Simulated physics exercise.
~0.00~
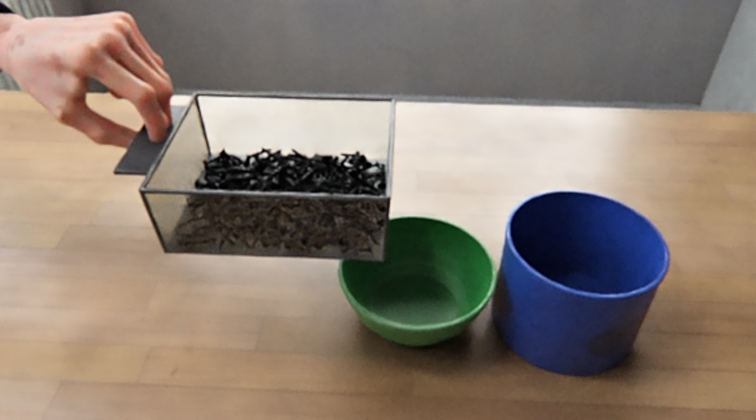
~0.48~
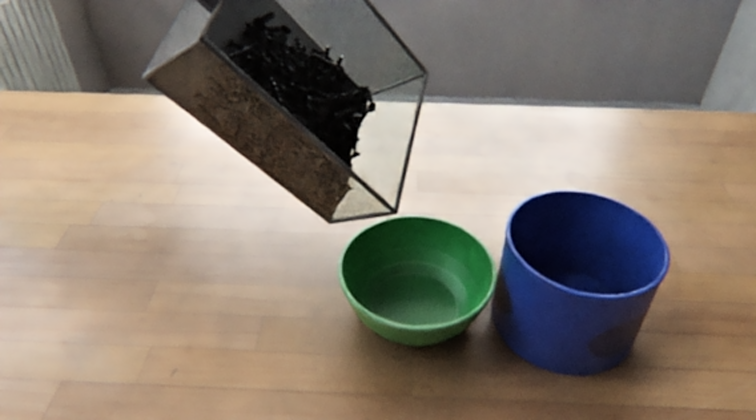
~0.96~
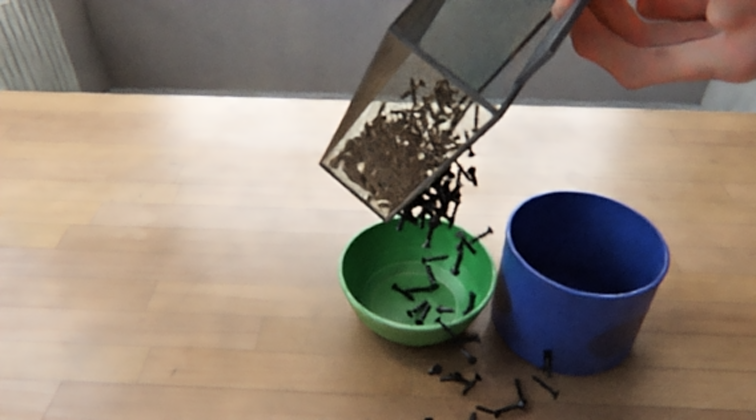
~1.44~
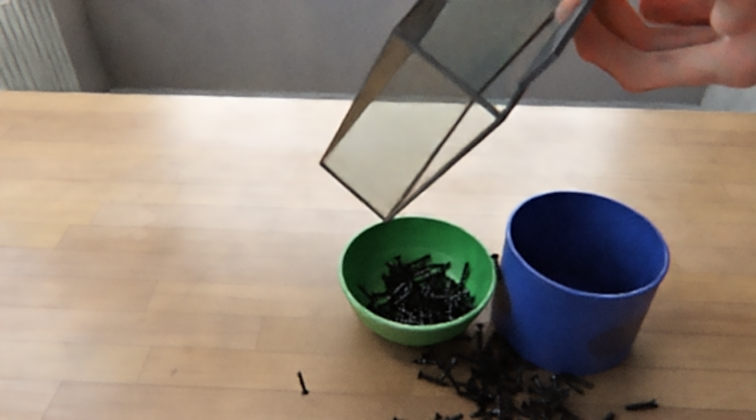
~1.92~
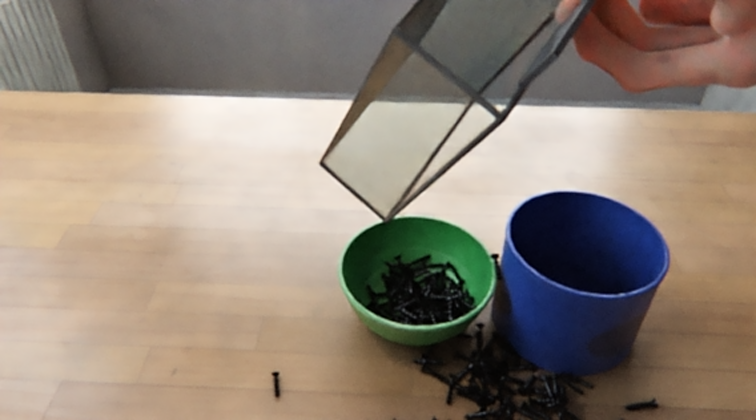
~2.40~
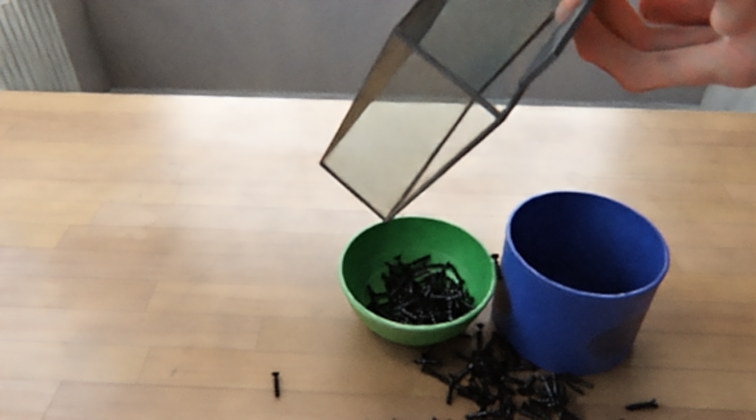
A hand tilting a clear box of black screws, spilling them into a green bowl and onto the table beside an empty blue pot.
